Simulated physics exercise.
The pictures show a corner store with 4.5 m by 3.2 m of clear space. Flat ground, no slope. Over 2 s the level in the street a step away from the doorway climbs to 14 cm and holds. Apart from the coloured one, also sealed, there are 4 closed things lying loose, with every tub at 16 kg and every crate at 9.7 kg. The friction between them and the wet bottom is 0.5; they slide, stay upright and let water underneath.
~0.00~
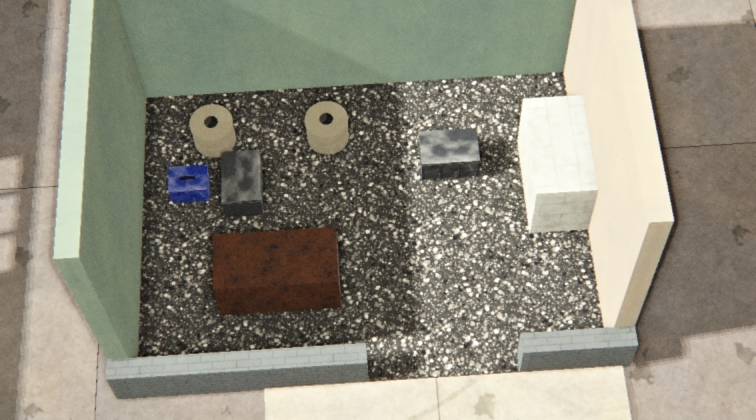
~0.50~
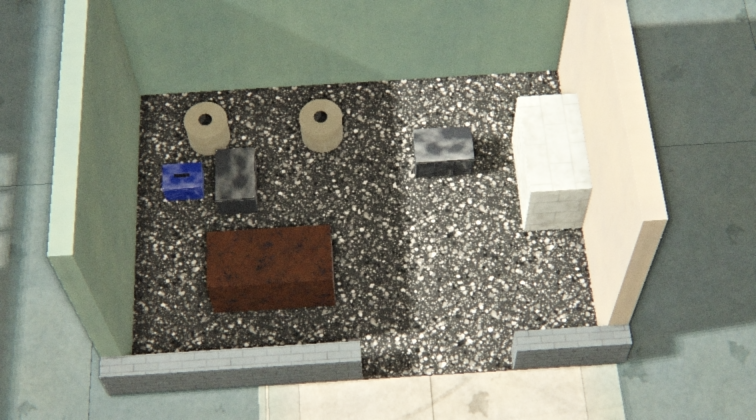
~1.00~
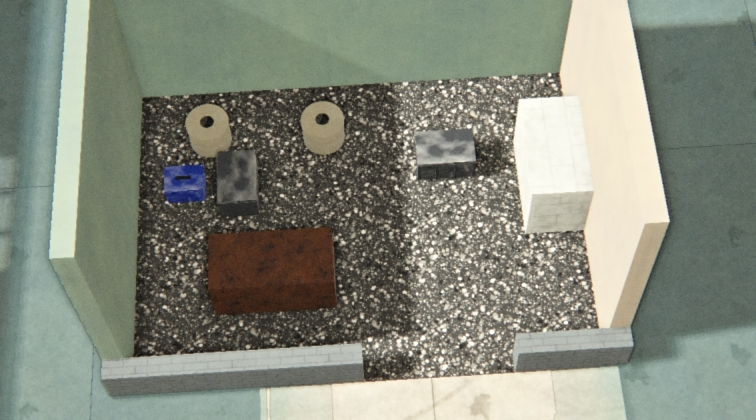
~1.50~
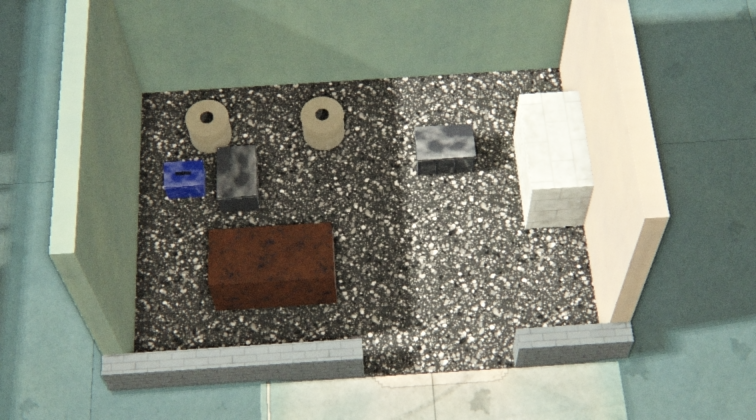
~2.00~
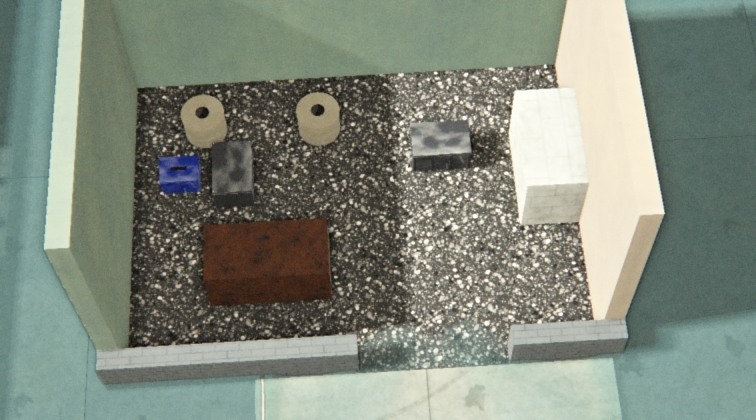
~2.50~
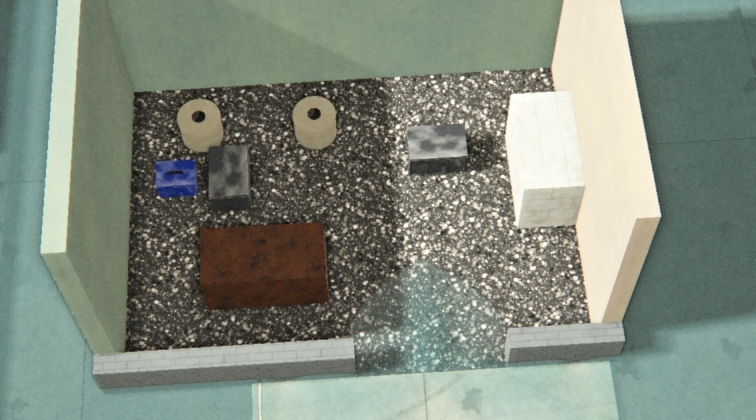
In a small corner store with a speckled floor, two round tubs and several boxes sat still while a shallow sheet of water crept in through the front opening and spread a little way inside.
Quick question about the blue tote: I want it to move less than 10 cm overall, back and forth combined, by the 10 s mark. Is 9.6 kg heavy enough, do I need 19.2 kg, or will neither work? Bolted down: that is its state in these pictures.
9.6 kg is heavy enough.
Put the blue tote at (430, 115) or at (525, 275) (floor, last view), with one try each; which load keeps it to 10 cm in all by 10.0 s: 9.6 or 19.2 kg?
For the first spot only the heavier suffices, for the second the lighter suffices.
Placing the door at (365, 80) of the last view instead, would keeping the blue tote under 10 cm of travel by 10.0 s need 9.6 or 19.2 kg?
So the light mass does it.
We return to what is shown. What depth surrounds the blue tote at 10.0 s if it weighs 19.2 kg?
6 cm, roughly.
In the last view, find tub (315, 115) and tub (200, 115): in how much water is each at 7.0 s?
Some 6 cm at the first, some 3 cm at the second.
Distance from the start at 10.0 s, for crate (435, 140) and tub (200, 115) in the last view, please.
In that order: 80 cm, 0 cm.
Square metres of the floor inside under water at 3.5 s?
4.0 m2.
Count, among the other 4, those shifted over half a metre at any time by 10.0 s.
Counting them up, I find 1.
After 3.5 s the blue tote would be 0 cm from its start with 9.6 kg and 0 cm from its start with 19.2 kg; 0 cm of water round it then.
After 4.5 s the blue tote would be 0 cm from its start with 9.6 kg and 0 cm from its start with 19.2 kg; 0 cm of water round it then.
After 7.0 s the blue tote would be 0 cm from its start with 9.6 kg and 0 cm from its start with 19.2 kg; 0 cm of water round it then.
After 10.0 s the blue tote would be 0 cm from its start with 9.6 kg and 0 cm from its start with 19.2 kg; 6 cm of water round it then.
